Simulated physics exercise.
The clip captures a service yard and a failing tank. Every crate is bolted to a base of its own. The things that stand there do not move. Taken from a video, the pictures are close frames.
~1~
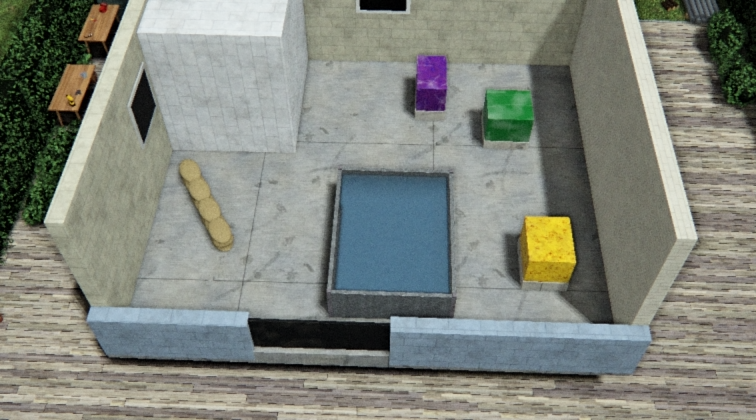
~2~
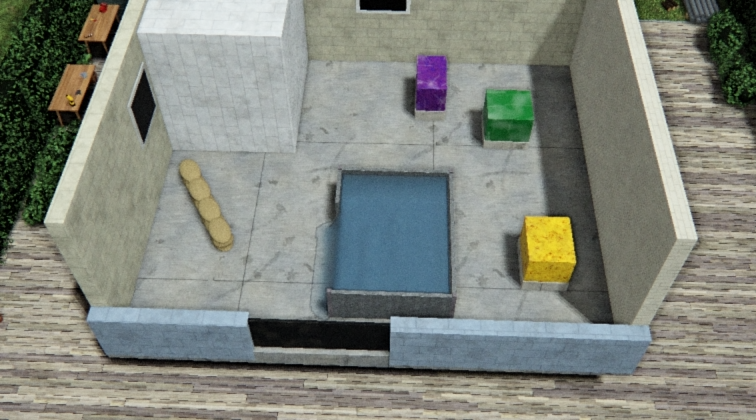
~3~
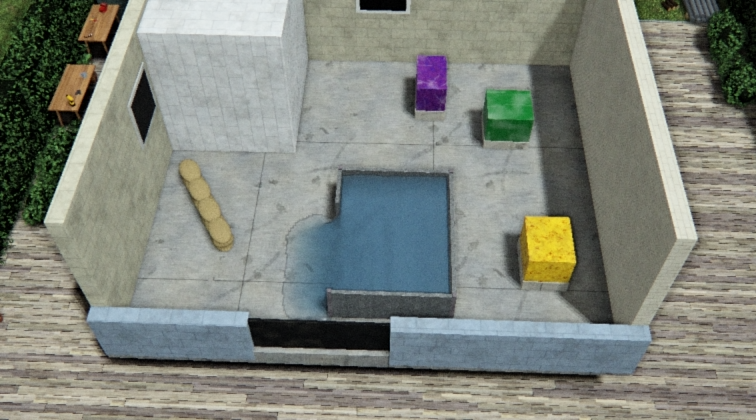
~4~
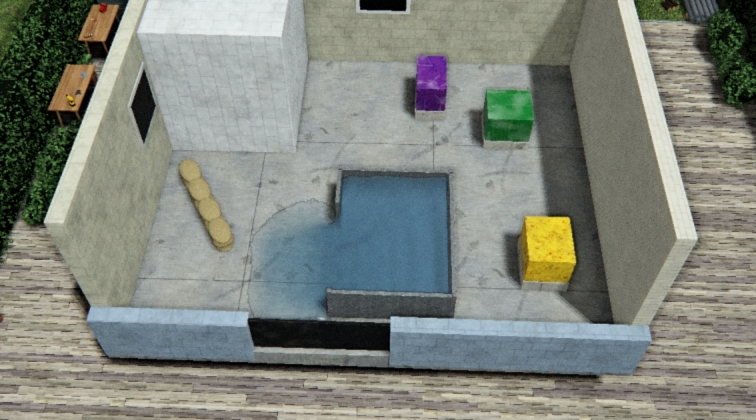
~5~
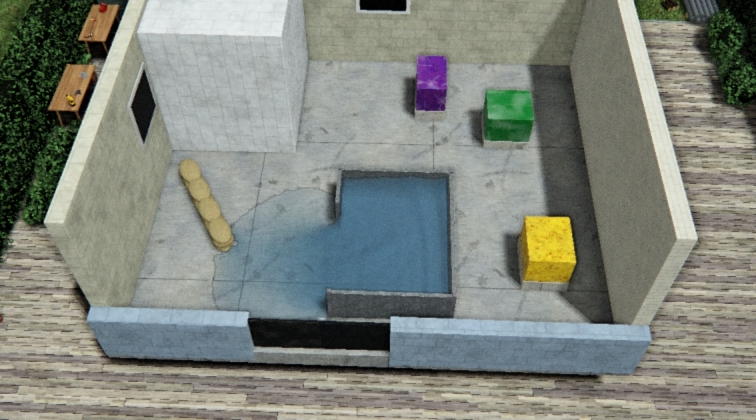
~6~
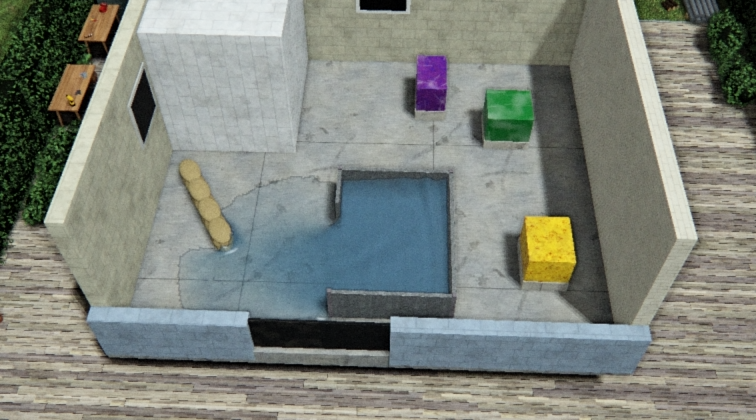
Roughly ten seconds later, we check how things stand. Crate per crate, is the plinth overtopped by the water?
Result: The purple crate sits high enough, the green crate sits high enough, the yellow crate sits high enough.
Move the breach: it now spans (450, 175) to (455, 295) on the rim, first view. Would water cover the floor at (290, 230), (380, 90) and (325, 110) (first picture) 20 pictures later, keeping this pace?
The first point is unwetted, the second unwetted, the third unwetted.
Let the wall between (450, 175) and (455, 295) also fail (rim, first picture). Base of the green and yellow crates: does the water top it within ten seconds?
The green crate is flooded, the yellow crate is flooded.
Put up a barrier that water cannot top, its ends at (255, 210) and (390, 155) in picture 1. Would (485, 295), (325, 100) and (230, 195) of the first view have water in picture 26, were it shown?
As listed: Not flooded, no water, flooded.
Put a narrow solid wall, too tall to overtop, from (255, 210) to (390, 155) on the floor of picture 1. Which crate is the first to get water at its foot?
My answer: The purple one.
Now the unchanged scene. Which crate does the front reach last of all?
I'd name the crate marked yellow.
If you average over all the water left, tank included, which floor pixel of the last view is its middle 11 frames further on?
Somewhere around (282, 262) in the last view.
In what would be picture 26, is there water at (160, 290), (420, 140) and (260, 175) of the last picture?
Point one sodden, point two left clear, point three sodden.
A moment on, water covers 25 % of the floor; the purple crate not reached, the green crate not reached, the yellow crate not reached.
Next, water covers 25 % of the floor; the purple crate not reached, the green crate not reached, the yellow crate not reached.
Then, water covers 35 % of the floor; the purple crate not reached, the green crate not reached, the yellow crate not reached.
Later, water covers 55 % of the floor; the purple crate water round its plinth, the green crate water round its plinth, the yellow crate not reached.
In the end, water covers 95 % of the floor; the purple crate stayed above the water, the green crate stayed above the water, the yellow crate stayed above the water.
